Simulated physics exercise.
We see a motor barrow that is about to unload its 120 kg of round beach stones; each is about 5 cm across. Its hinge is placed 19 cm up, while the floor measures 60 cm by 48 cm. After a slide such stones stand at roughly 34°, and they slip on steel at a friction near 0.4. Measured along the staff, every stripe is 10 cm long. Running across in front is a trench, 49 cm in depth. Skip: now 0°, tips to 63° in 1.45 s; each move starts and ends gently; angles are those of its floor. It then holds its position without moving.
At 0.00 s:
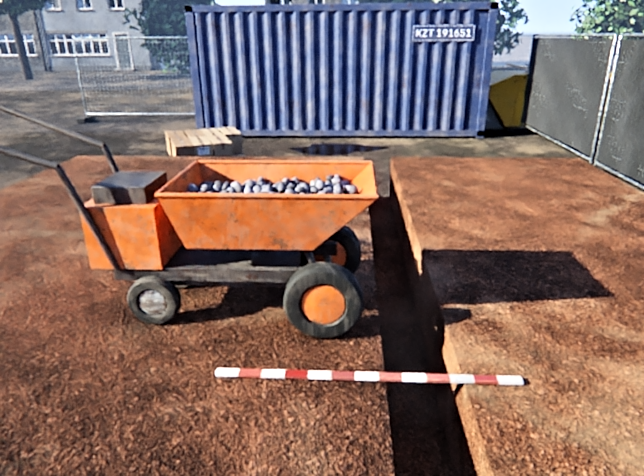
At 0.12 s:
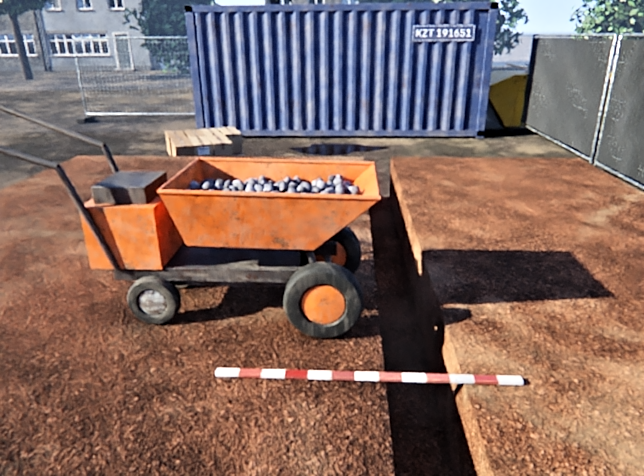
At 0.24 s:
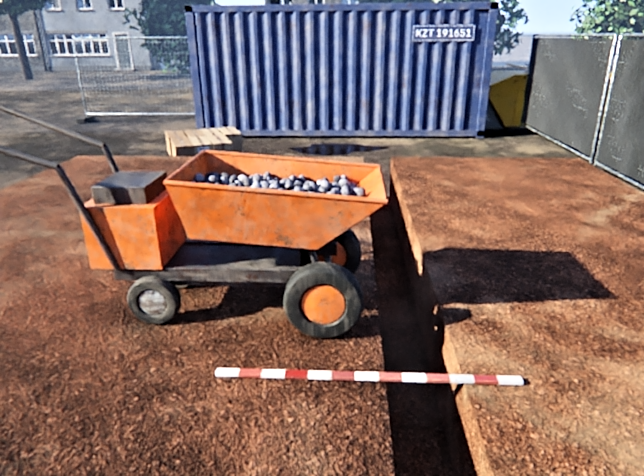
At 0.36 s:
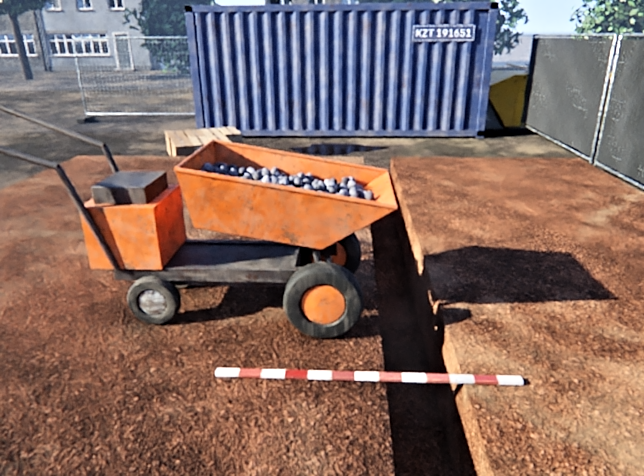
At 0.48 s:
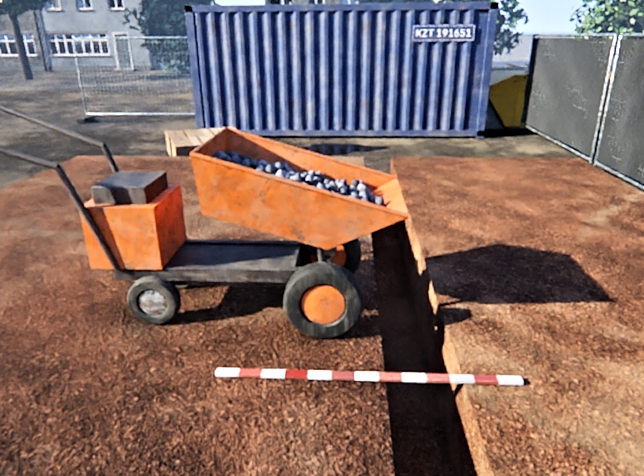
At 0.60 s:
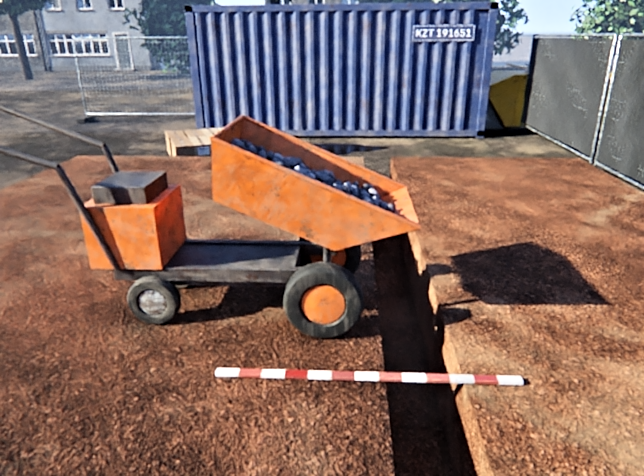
The clip opens on an orange motor barrow with a level skip of round stones, standing beside a trench and a red-and-white staff, a blue container behind. The skip begins to tilt, slowly at first, its rear end rising while the cart stays put. It ends steeply raised, its lip lower and further right, stones still inside.
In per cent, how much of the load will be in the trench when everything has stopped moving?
Around 14 per cent of it.
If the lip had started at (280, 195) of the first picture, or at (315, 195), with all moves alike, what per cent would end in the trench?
It'd be around 100 per cent and after that around 75 per cent.
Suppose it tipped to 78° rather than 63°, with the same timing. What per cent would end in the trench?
Share in trench: Approx. 5%.
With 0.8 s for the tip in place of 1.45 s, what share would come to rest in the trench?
It would be near 10 percent.
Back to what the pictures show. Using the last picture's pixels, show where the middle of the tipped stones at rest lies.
I'd point somewhere around (495, 307).
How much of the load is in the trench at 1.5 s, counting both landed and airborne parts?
By then, around 0 percent.
After 1.1 s the floor is at 53°; 100 % in the skip; the foremost stones are at (438, 252).
After 1.5 s the floor is at 63°; 50 % in the skip, 50 % past the trench; the foremost stones are at (546, 309).
After 1.9 s the floor is at 63°; 16 % in the skip, 1 % in the trench, 82 % past the trench; the foremost stones are at (640, 314).
After 3.8 s the floor is at 63°; 0 % in the skip, 14 % in the trench, 86 % past the trench; the foremost stones are past the picture's edge.
